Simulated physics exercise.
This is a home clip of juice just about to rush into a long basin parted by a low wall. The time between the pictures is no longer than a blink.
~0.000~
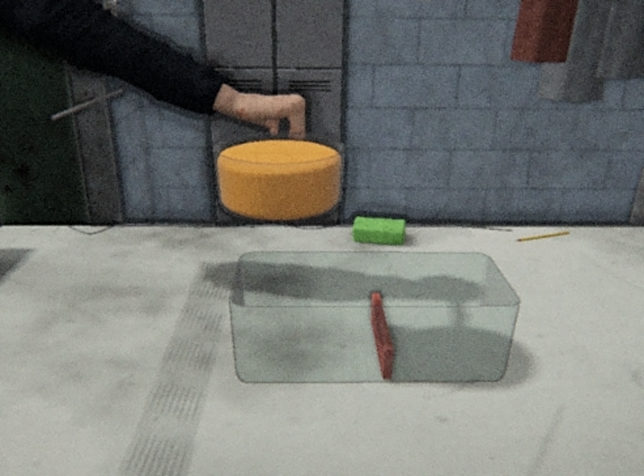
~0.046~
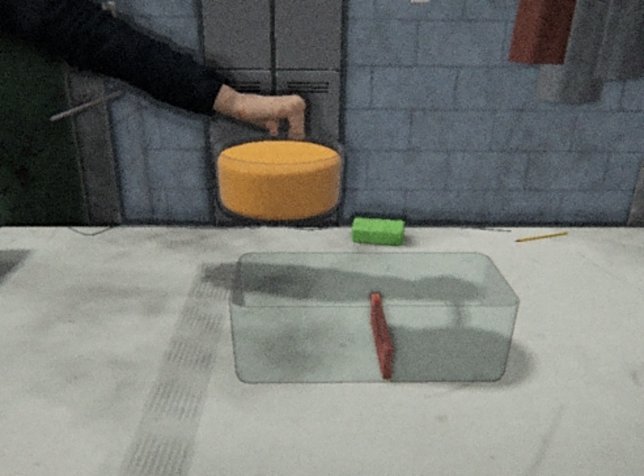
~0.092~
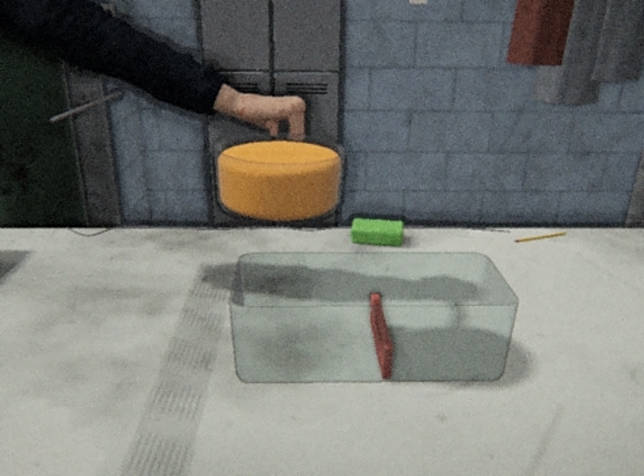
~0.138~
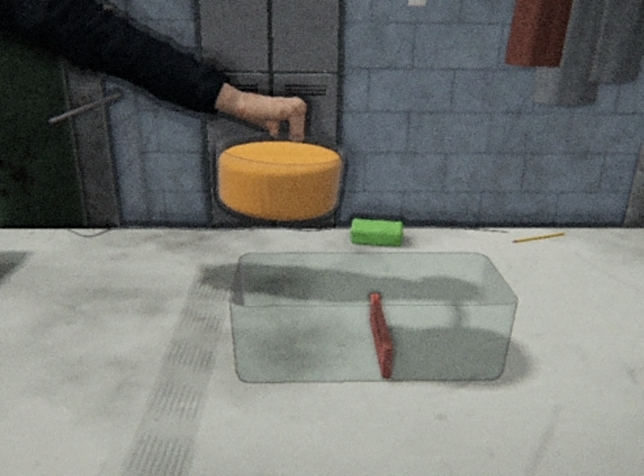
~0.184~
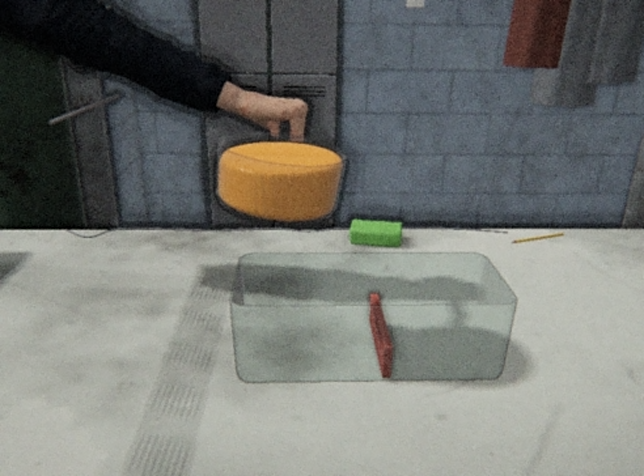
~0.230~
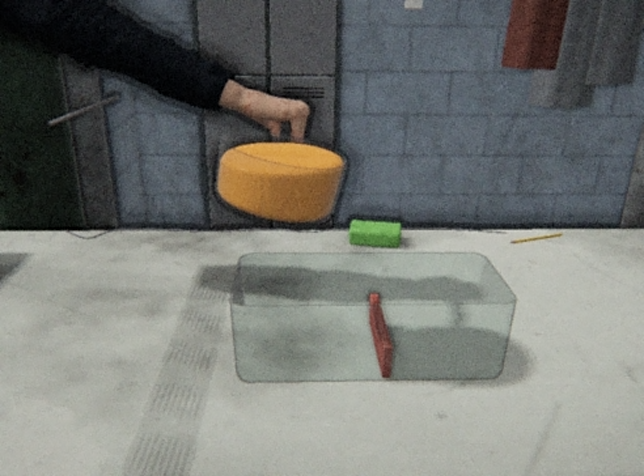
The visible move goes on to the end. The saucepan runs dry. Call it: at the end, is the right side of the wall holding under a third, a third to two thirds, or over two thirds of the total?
The right side holds a third to two thirds of the total.
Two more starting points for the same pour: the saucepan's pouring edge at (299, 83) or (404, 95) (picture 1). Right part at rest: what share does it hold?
Result, first then second: About 25 % and about 90 %.
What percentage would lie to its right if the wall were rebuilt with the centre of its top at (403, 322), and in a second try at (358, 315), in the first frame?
The first placement leaves close to 30 per cent, the second close to 75 per cent.
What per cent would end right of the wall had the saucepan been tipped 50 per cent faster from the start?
It comes to some 40 in a hundred.
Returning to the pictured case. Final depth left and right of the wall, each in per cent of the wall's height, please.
On the left 30 %, on the right 50 %.
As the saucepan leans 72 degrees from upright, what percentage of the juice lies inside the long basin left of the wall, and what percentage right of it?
Left part: Around 5 %. Right part: Around 15 %.
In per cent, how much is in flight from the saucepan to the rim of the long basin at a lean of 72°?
I'd reckon some 35 per cent.
A moment on, the saucepan is tipped part way and 44 per cent is still to pour, 4 is left of the wall and 16 right of it.
Next, the saucepan is tipped right over and 5 per cent is still to pour, 34 is left of the wall and 56 right of it.
Then the saucepan is tipped right over and 0 per cent is still to pour, 43 is left of the wall and 56 right of it.
Later the saucepan is tipped right over and 0 per cent is still to pour, 43 is left of the wall and 56 right of it.
At rest 43 per cent lies left of the wall, 56 right of it and 1 outside.
